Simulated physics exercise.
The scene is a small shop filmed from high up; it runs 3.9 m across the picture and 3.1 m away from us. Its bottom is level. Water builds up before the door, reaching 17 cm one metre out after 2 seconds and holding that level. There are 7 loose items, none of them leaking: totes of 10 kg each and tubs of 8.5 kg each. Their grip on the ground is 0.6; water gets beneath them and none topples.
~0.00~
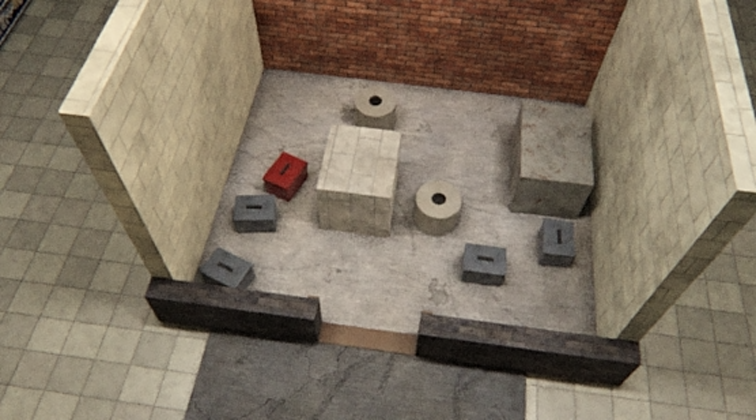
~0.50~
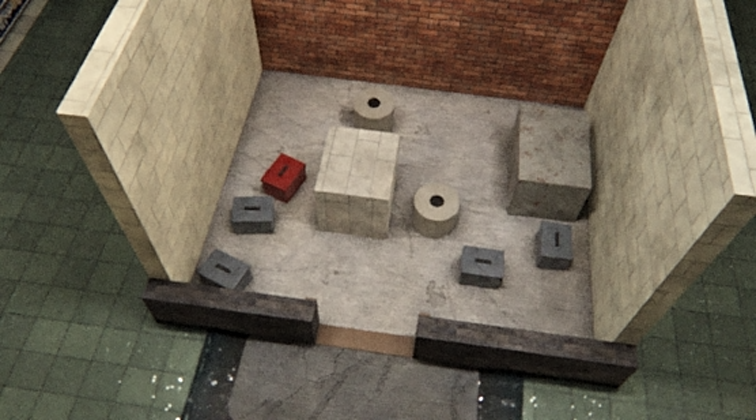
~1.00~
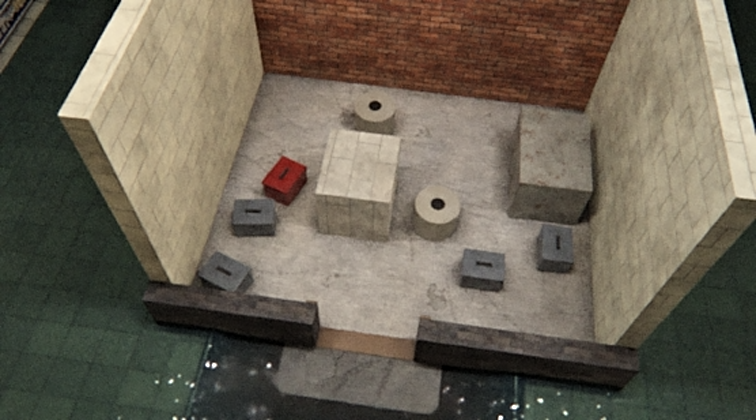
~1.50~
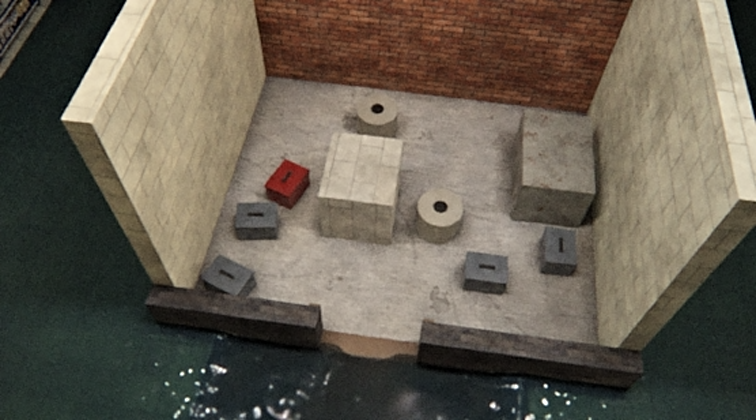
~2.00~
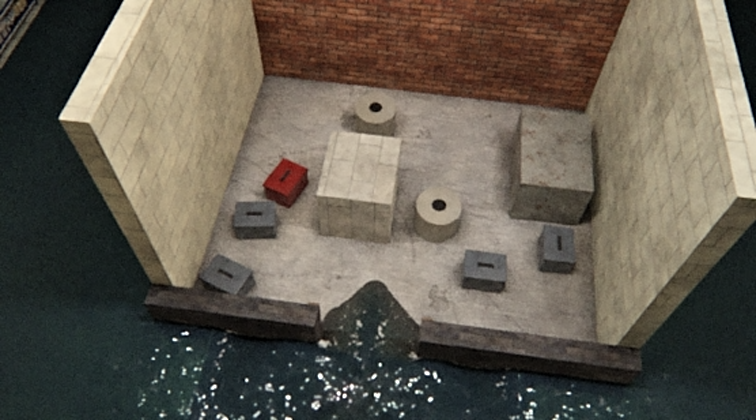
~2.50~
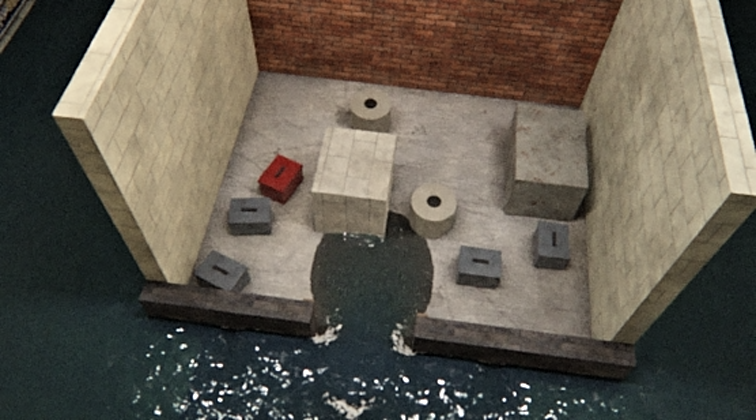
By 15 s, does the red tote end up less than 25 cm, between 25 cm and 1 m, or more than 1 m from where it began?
Result: A modest shift.
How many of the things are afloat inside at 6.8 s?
At that time the total is 1.
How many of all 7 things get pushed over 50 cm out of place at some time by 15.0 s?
Result: 5.
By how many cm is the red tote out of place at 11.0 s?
It is about 10 cm out of place by then.
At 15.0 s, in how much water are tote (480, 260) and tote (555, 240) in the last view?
9 and 9 cm.
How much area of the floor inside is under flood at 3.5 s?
Roughly 3.5 m2 of it is wet.
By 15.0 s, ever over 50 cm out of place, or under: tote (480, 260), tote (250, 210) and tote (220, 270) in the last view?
The first is lower, the second higher and the third higher.
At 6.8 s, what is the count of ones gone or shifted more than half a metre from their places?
By that point, 1.
After 3.5 s the red tote is near (280, 173), 0.0 m from its start, aground; 0 afloat.
After 6.8 s the red tote is near (280, 173), 0.0 m from its start, aground; 1 afloat.
After 11.0 s the red tote is near (286, 181), 0.1 m from its start, afloat; 4 afloat.
After 15.0 s the red tote is near (230, 199), 0.6 m from its start, afloat; 7 afloat.
